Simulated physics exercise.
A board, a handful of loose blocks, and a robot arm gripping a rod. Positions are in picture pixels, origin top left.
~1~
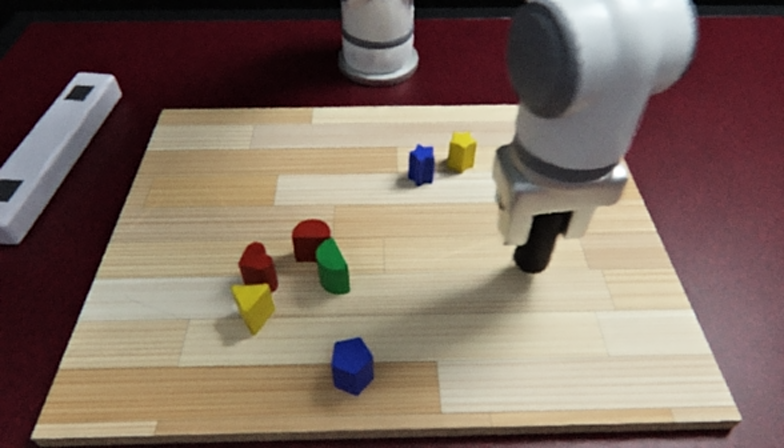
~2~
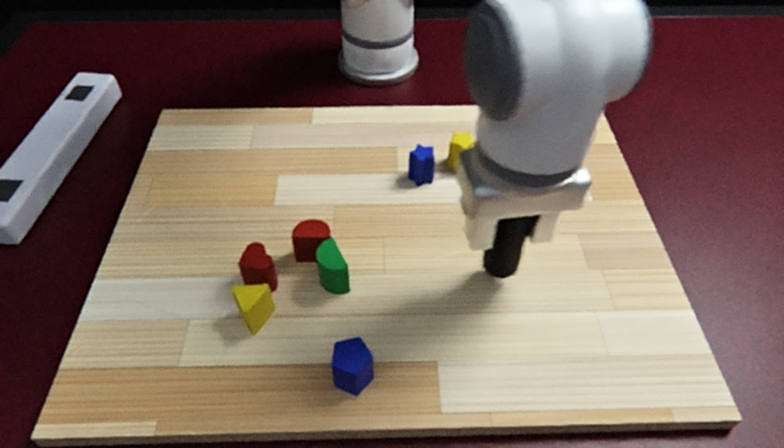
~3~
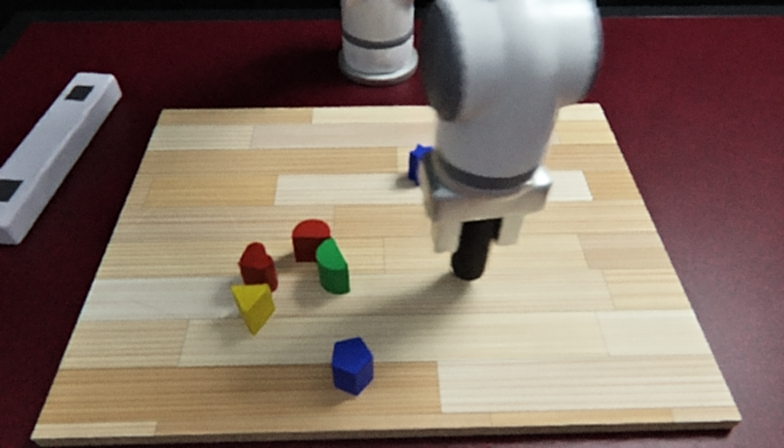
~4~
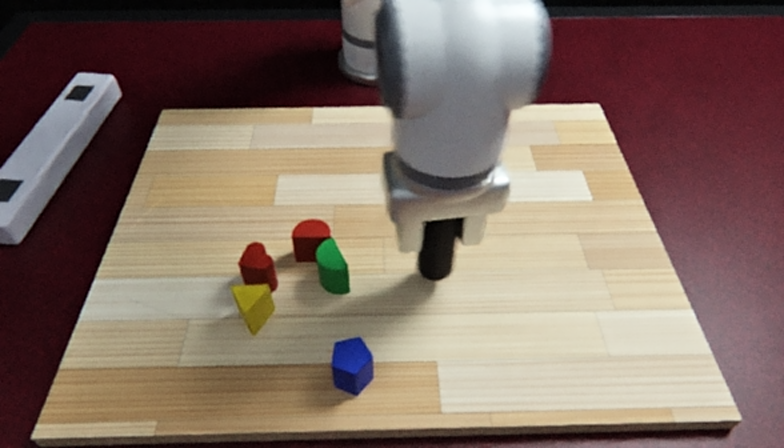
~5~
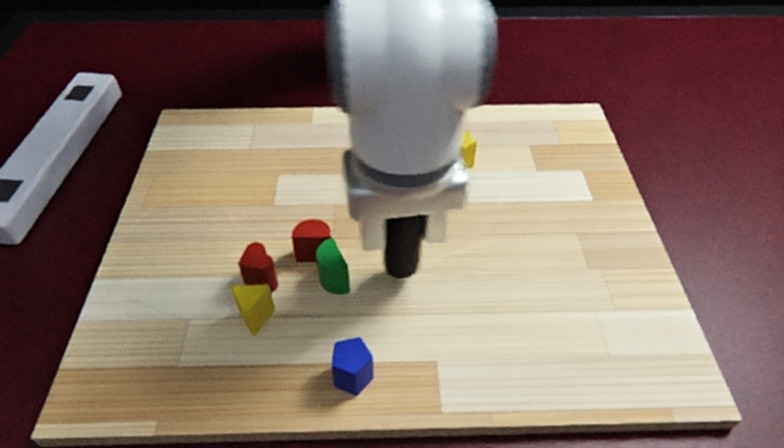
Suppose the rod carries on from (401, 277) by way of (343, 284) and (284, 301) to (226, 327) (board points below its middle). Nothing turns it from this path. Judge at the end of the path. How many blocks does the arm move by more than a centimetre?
It should be three or more, as far as I can tell.
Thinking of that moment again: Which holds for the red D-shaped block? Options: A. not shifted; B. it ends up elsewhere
A (not shifted)
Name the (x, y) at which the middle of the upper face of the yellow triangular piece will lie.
Roughly at (181, 332).
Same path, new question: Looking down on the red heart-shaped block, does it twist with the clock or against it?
Looking down, my answer is that the red heart-shaped block rotates clockwise.
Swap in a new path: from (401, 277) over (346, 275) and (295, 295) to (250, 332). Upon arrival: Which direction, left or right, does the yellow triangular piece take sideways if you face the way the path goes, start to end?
My answer: Left.
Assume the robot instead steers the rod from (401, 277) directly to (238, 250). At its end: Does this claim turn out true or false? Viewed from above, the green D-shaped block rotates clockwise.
The statement is incorrect.
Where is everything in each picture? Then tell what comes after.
The first picture shows rod's lower end (530, 261); yellow triangular piece (248, 294); red heart-shaped block (255, 256); red D-shaped block (312, 229); green D-shaped block (331, 255).
The second picture shows rod (499, 265); blocks still.
The third picture shows rod (468, 268); blocks still.
The fourth picture shows rod (435, 268); blocks still.
The fifth picture shows rod (401, 266); yellow triangular piece (248, 294); red heart-shaped block (255, 256); red D-shaped block (312, 229); green D-shaped block (331, 255).
What follows on the original path. One third of the way, rod (341, 273); green D-shaped block (310, 255), turned 45° clockwise.
Two thirds of the way, rod (281, 290); yellow triangular piece (240, 298); red heart-shaped block (236, 256), turned 30° clockwise; green D-shaped block (267, 254), turned 75° clockwise.
At the end, rod (221, 316); yellow triangular piece (181, 332), turned 30° anticlockwise; red heart-shaped block (235, 256), turned 35° clockwise; red D-shaped block still; green D-shaped block (266, 254), turned 85° clockwise.
